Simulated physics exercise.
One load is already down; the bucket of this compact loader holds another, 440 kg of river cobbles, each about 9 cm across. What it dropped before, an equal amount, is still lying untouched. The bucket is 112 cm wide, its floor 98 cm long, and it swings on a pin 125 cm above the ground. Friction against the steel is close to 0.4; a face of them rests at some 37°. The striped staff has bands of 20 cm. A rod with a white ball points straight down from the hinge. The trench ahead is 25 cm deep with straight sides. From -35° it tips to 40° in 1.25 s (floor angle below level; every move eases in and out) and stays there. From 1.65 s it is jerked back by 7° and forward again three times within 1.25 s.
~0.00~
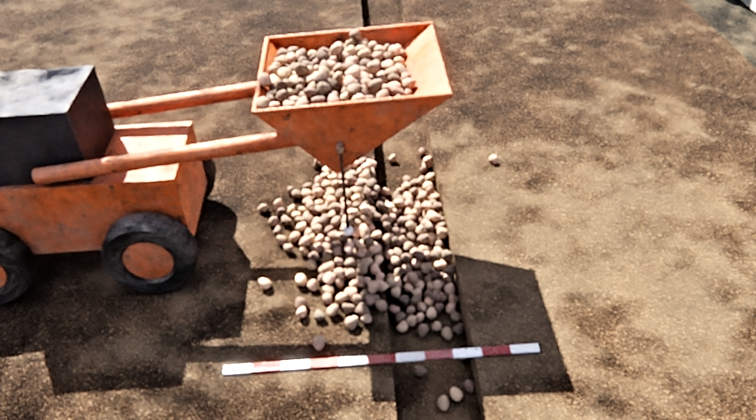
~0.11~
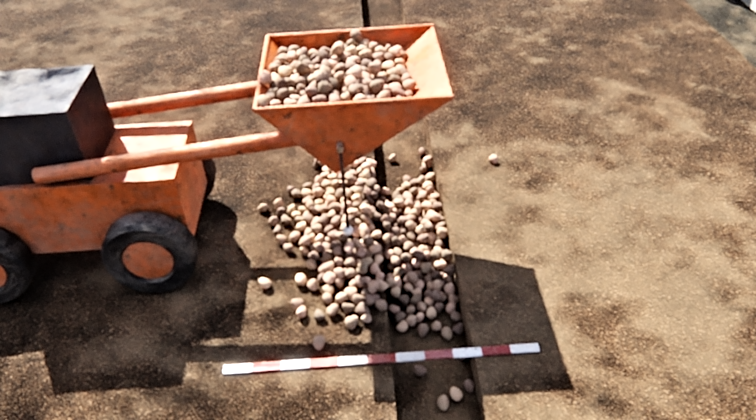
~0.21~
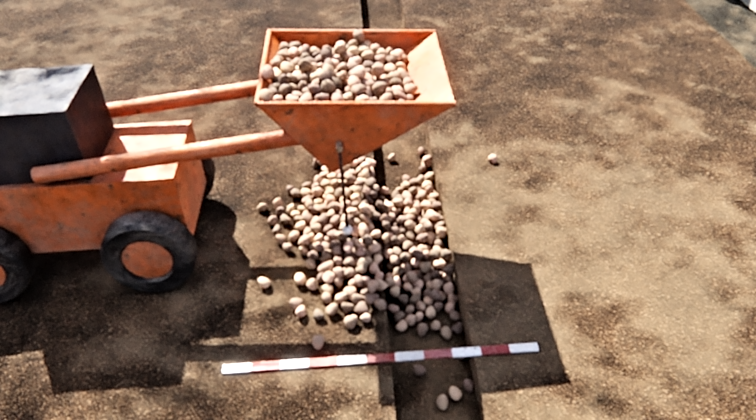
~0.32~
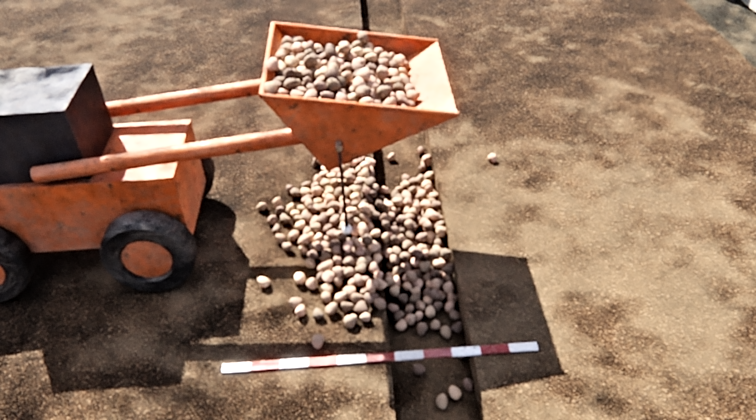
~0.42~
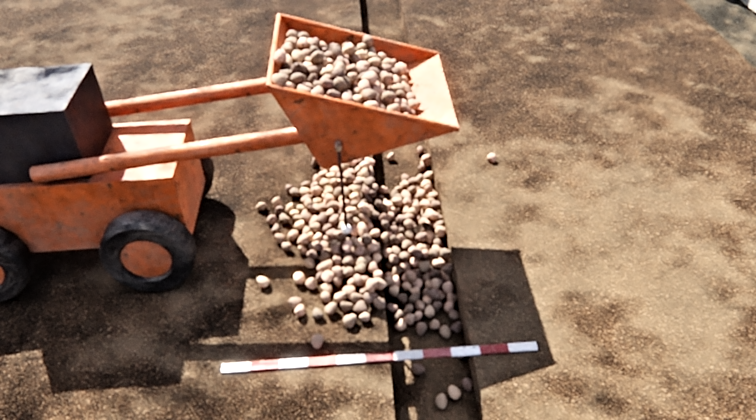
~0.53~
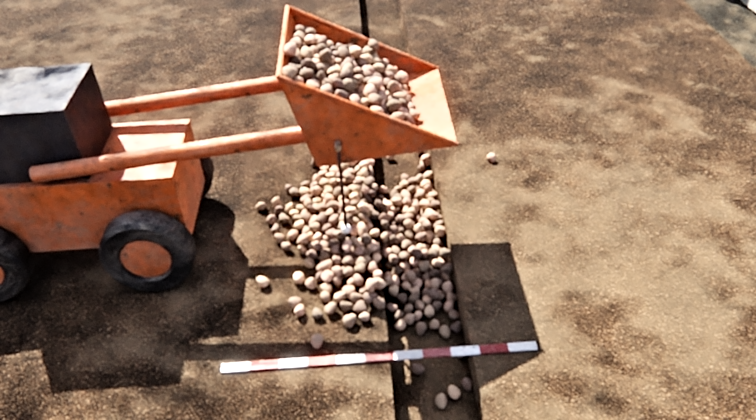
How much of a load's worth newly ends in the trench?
Close to 30 parts in a hundred.
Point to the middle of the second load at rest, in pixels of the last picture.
Their middle is at about (479, 217).
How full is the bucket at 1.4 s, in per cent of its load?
It holds some 50 per cent.
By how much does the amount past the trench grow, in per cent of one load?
Some 70 per cent of a load.
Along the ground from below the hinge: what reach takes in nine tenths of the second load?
About 170 cm.
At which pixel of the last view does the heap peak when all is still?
Near (448, 206).
After 0.9 s the floor is at 28°; in per cent of one load, 100 in the bucket, 52 short of the trench, 48 in the trench; the foremost stones are at (448, 230).
After 1.4 s the floor is at 40°; in per cent of one load, 52 in the bucket, 52 short of the trench, 79 in the trench, 16 past the trench; the foremost stones are at (479, 206).
After 3.3 s the floor is at 40°; in per cent of one load, 0 in the bucket, 52 short of the trench, 77 in the trench, 70 past the trench; the foremost stones are at (660, 191).
After 6.1 s the floor is at 40°; in per cent of one load, 0 in the bucket, 52 short of the trench, 77 in the trench, 70 past the trench; the foremost stones are at (660, 191). Net gain in the trench, 30.
